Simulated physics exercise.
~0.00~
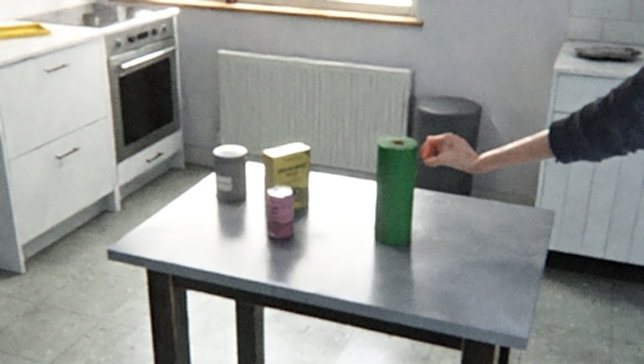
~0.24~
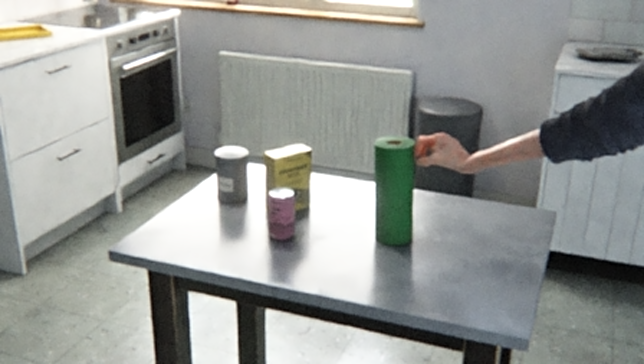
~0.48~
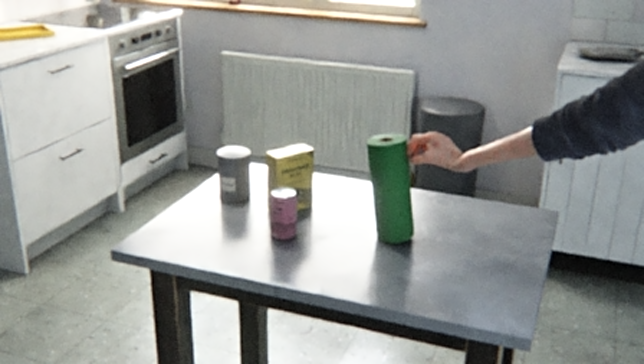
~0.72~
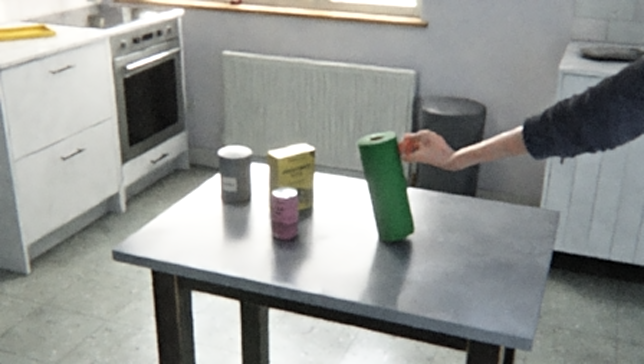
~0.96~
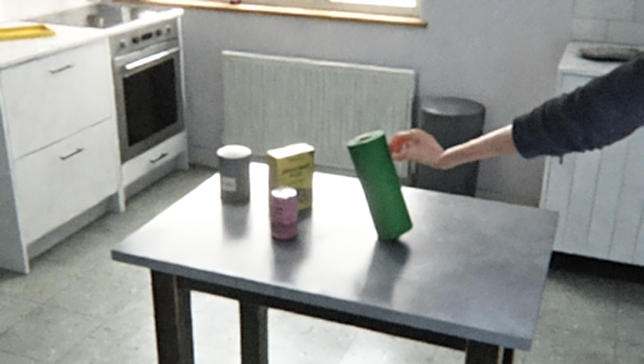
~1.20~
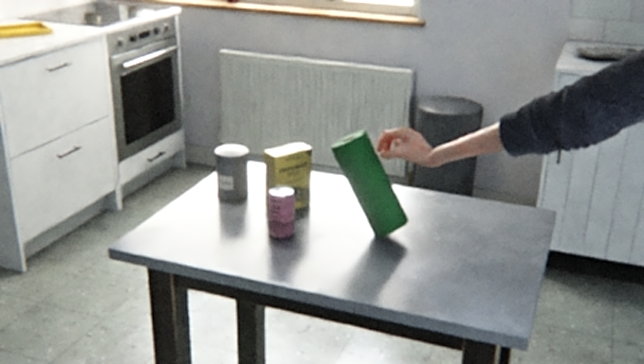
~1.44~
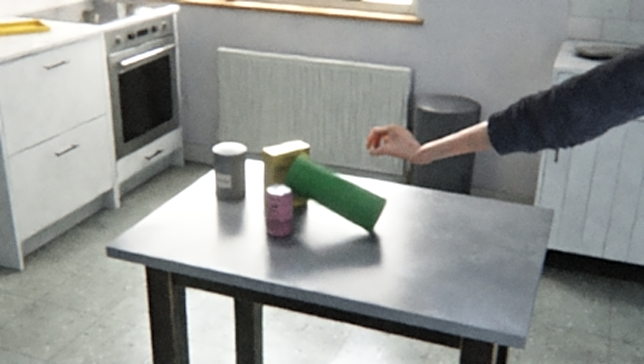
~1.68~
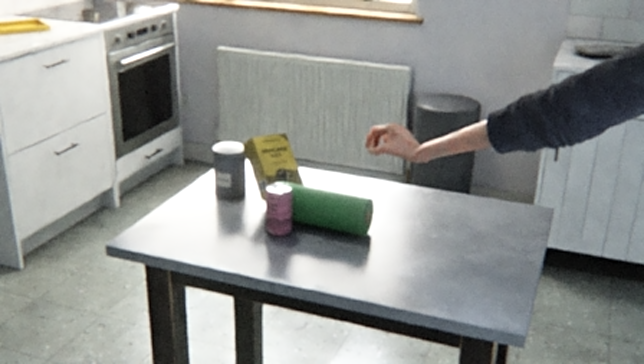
At first, a green roll stands upright on a grey kitchen table, with a yellow packet, a pink can and a grey jar grouped to its left. A hand reaching in from the right touches the roll near its top and pushes it to the left. The roll leans further and further, tipping on its bottom edge, until it falls away from the fingers towards the packet. It drops onto its side beside the pink can, and the yellow packet tilts back to the left. In the end, the roll lies on the table, the packet is leaning, and the can and jar still stand.
